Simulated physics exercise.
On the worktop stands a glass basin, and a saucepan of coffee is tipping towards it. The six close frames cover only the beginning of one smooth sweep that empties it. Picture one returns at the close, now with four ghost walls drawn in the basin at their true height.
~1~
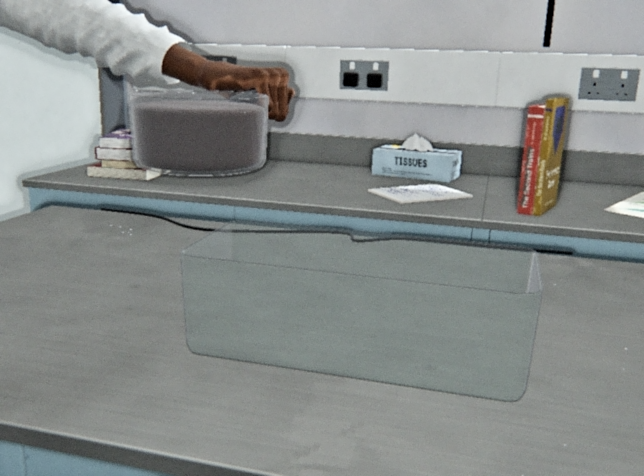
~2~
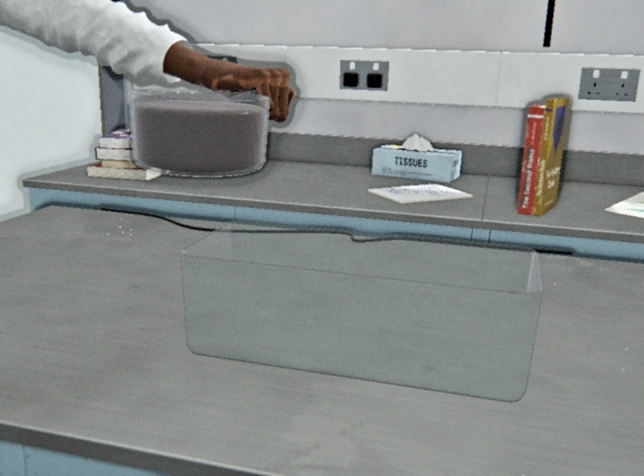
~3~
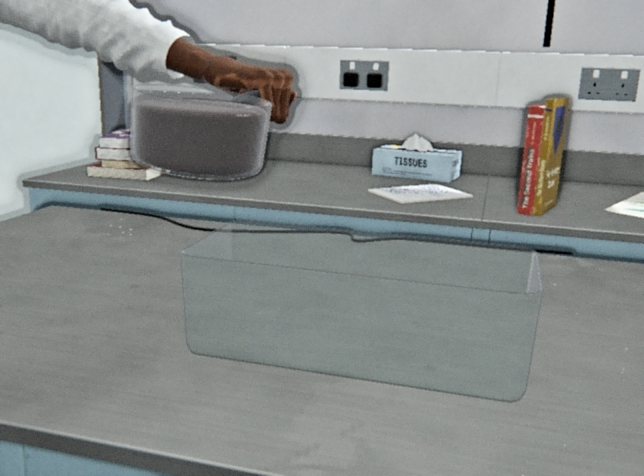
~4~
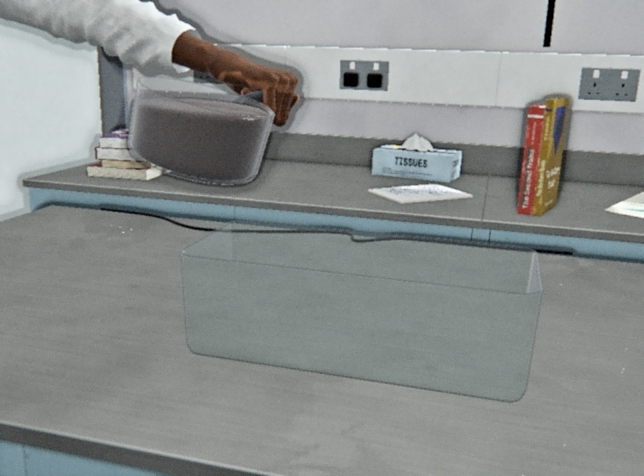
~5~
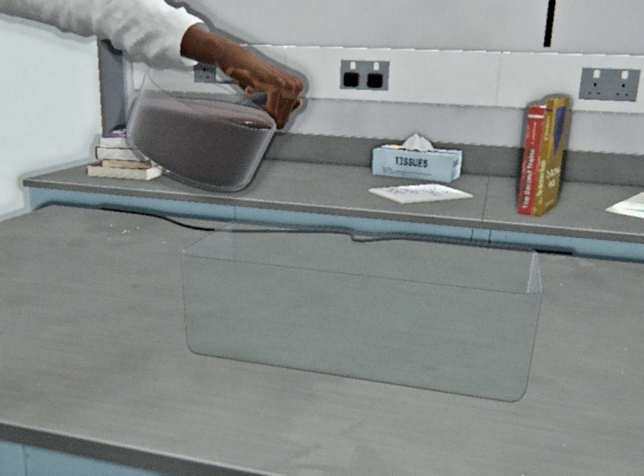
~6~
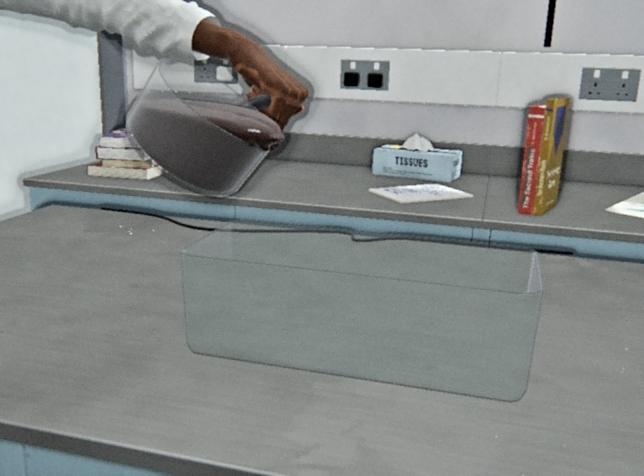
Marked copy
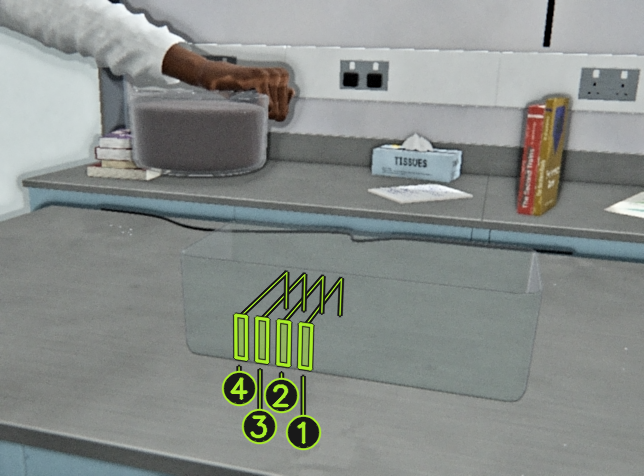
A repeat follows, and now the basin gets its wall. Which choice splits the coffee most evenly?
2 works best here.
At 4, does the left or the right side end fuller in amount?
The right one.
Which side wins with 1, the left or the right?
The left one.
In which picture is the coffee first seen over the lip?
Picture 5.
In lime, 1 at (303, 376); 2 at (281, 373); 3 at (260, 369); 4 at (239, 366).
With 1, about 72 % ends left of the wall and 22 % right of it; 7 % is lost outside.
With 2, about 52 % ends left of the wall and 46 % right of it.
With 3, about 26 % ends left of the wall and 72 % right of it.
With 4, about 7 % ends left of the wall and 91 % right of it.
